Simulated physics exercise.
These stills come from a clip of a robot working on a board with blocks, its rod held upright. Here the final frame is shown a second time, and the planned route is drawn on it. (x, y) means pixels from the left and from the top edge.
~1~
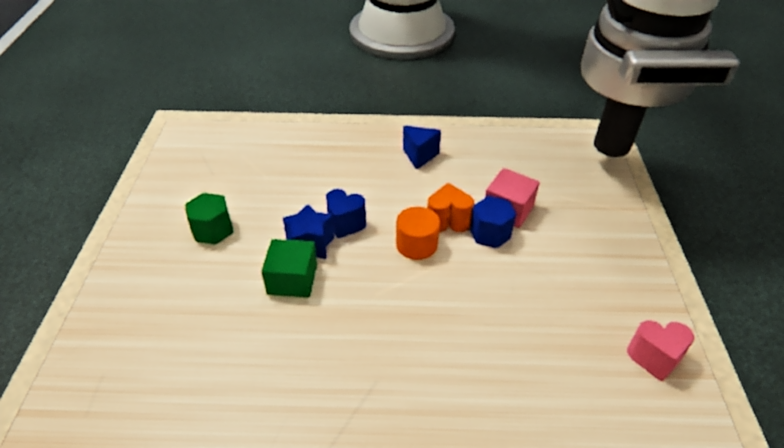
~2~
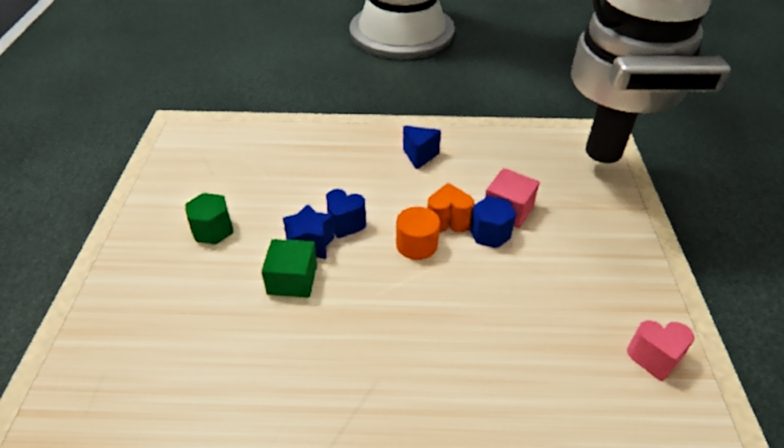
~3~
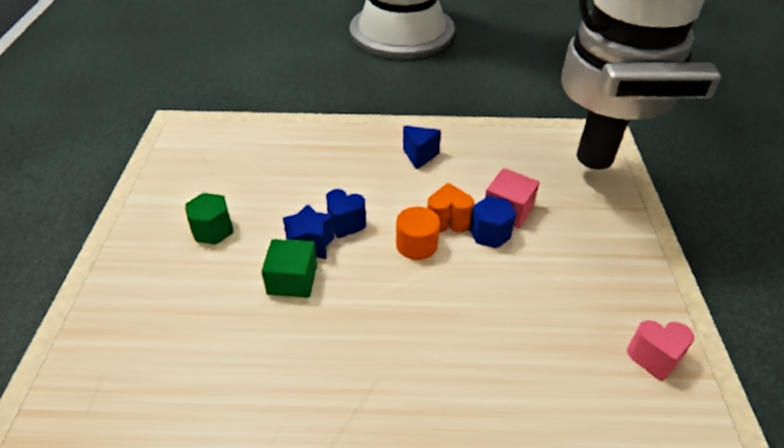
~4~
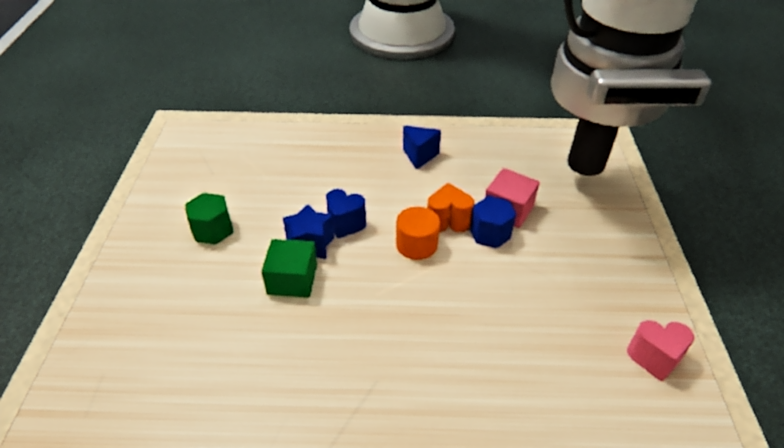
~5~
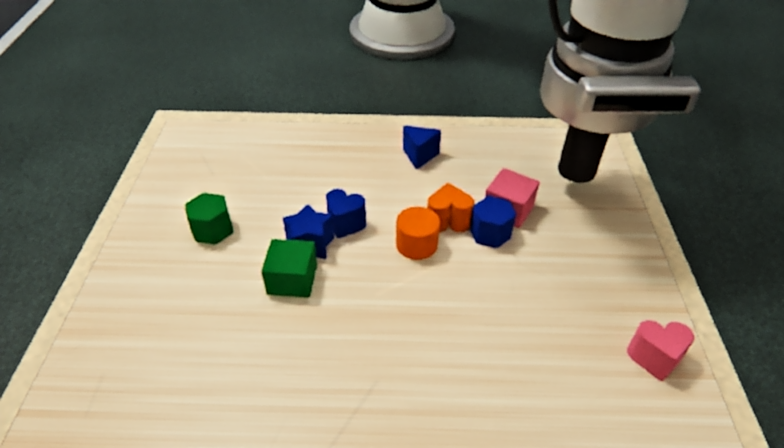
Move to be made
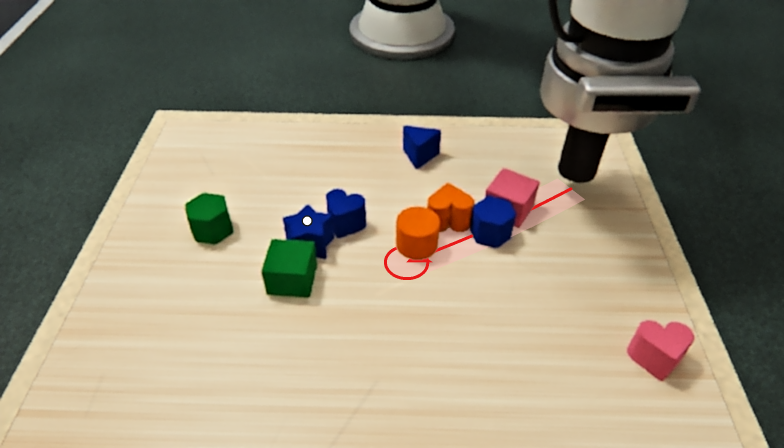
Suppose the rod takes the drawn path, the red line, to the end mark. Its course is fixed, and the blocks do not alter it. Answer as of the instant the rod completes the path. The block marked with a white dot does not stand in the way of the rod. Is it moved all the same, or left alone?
That block will keep its spot.
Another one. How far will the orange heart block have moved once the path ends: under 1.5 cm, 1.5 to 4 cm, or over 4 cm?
It ends farther than 4 cm from its spot.
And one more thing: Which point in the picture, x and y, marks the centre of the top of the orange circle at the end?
It ends at (367, 226).
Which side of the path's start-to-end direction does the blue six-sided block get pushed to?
Left-hand side.
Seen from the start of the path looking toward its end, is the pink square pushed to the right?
Final answer: Yes.
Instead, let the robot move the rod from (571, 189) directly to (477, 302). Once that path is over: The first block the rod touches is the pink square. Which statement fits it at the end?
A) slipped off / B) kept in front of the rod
My pick is A.
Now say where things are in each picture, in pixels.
The first picture shows rod's lower end (611, 148); blue star (307, 221); orange circle (418, 220); orange heart block (451, 197); blue six-sided block (495, 209); pink square (513, 185).
The second picture shows rod (603, 153); blocks still.
The third picture shows rod (594, 159); blocks still.
The fourth picture shows rod (585, 166); blocks still.
The fifth picture shows rod (576, 172); blue star (307, 221); orange circle (418, 220); orange heart block (451, 197); blue six-sided block (495, 209); pink square (513, 185).
Drawn move, from (571, 189) through (496, 225) to (407, 262); the dot is on the blue star.
On the path given first. One third of the way, rod (526, 197); orange heart block (439, 197), turned 15° clockwise; blue six-sided block (472, 224), turned 50° anticlockwise; pink square (481, 192), turned 20° clockwise.
Two thirds of the way, rod (470, 221); orange circle (412, 222); orange heart block (389, 187), turned 25° anticlockwise; blue six-sided block (449, 239), turned 85° anticlockwise; pink square (437, 195), turned 105° clockwise.
At the end, rod (407, 246); blue star still; orange circle (367, 226); orange heart block (383, 185), turned 35° anticlockwise; blue six-sided block (416, 273), turned 170° anticlockwise; pink square (430, 195), turned 120° clockwise.
